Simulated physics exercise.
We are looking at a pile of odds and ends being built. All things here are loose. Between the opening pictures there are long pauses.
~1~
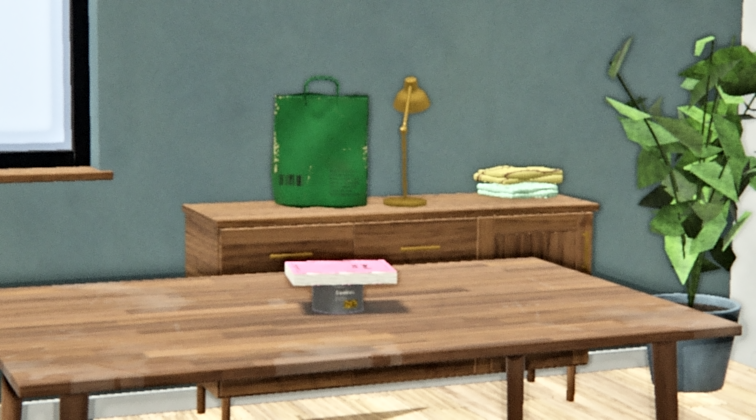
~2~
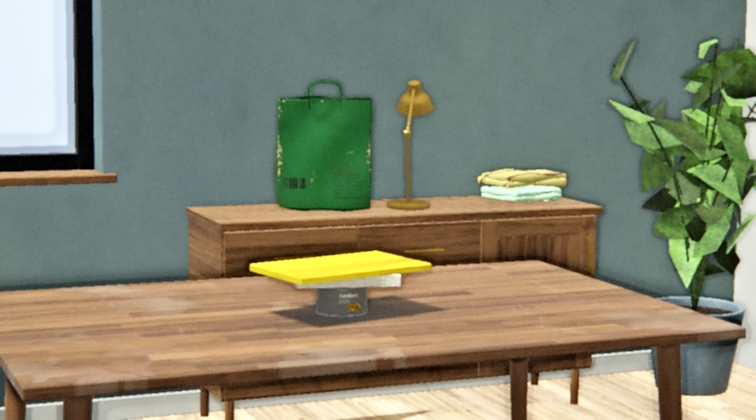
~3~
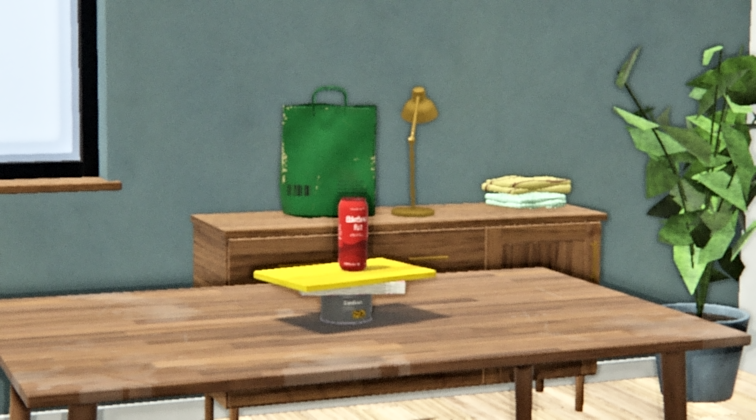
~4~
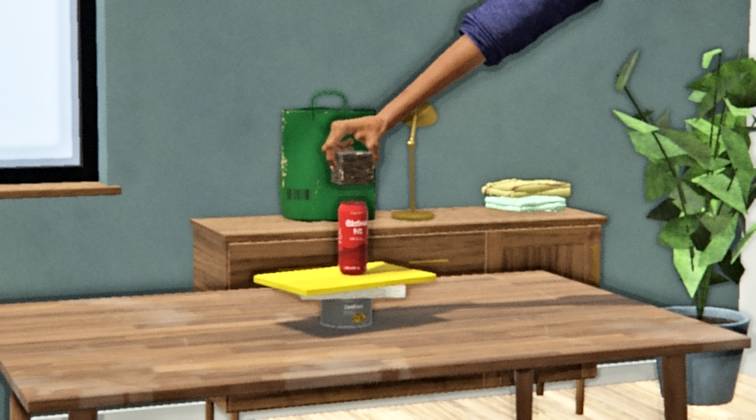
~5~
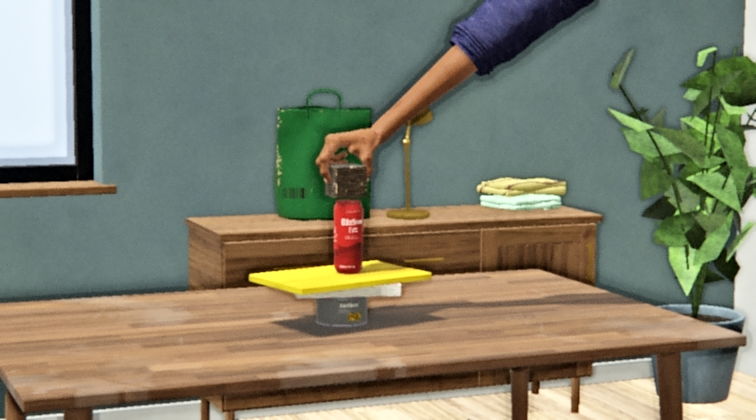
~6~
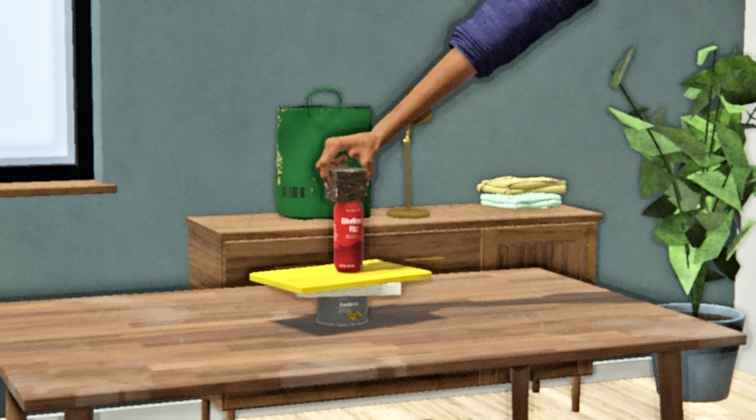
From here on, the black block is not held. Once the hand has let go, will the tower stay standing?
Steady.
Then, 0.30 s after the last picture, nothing has stirred.
Then, 0.70 s after the last picture, black block resting near (346, 185).
At rest, all 5 in place. Seen from the same camera at the end, black block near (346, 185). The pile holds.
